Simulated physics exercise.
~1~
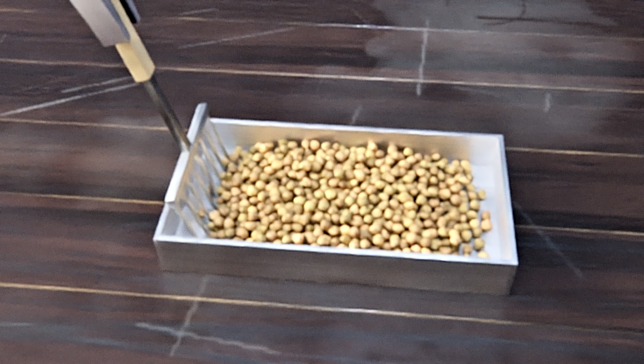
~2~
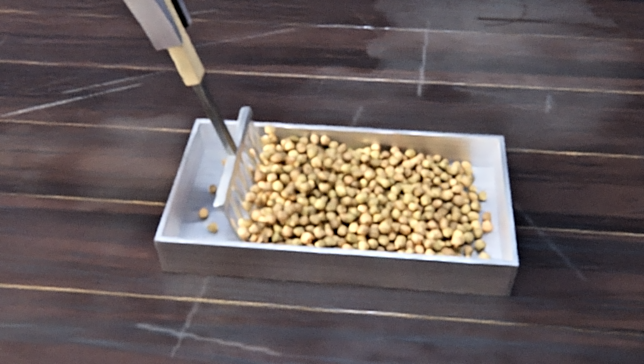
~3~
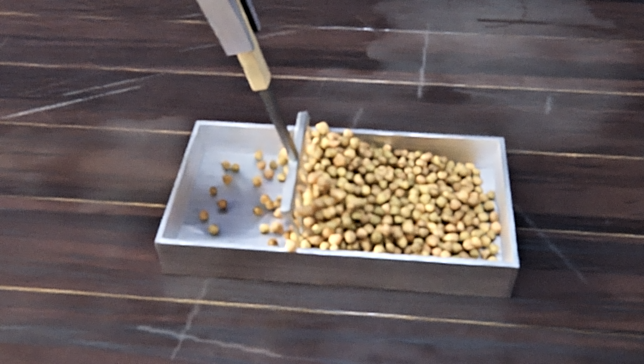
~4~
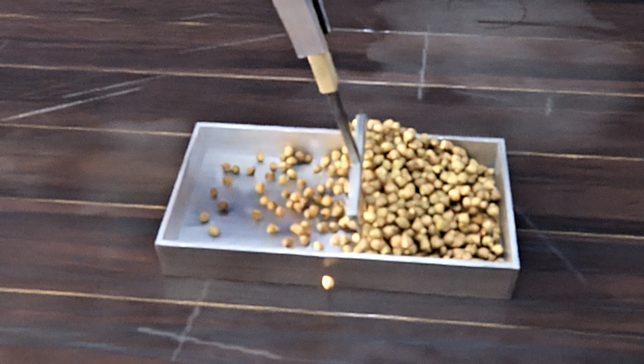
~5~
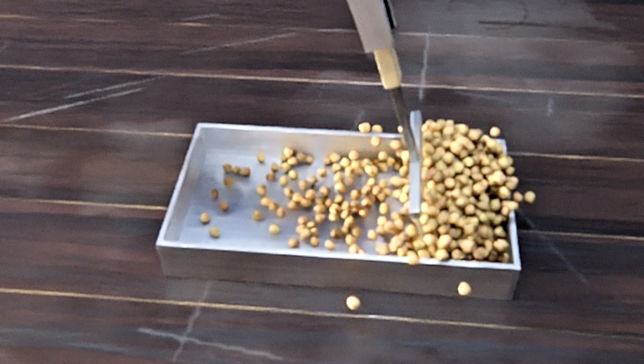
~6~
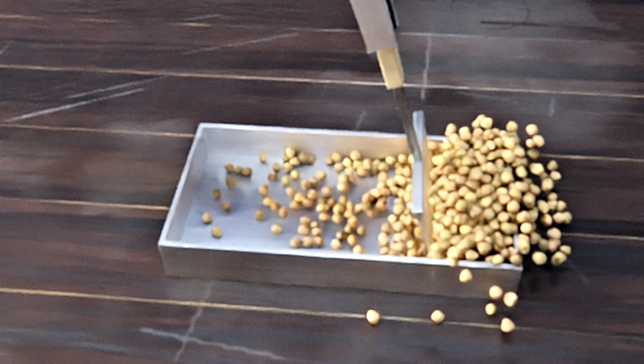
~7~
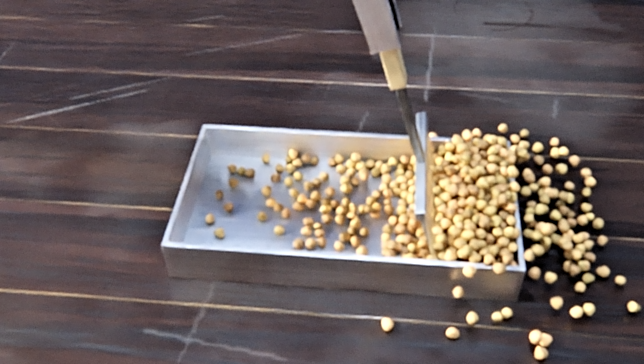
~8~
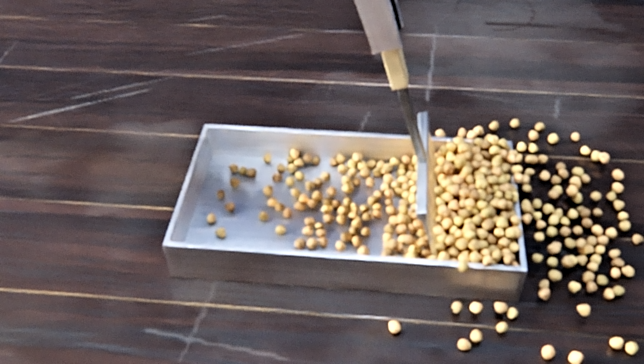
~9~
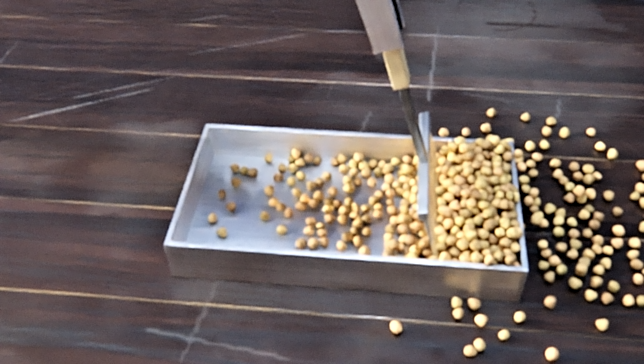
A robot arm holds a pronged fork at the left end of a shallow metal trough full of dried chickpeas, on a dark, streaked table top. The fork sweeps right, pushing the chickpeas ahead of it into a growing heap, while a scattering slips through and stays behind. As the heap crowds against the right end, a few drop over the near side. The fork stops short of that end, and many more spill over the rim and roll across the table. The trough stays put, and most of the chickpeas remain inside, packed right of the fork.
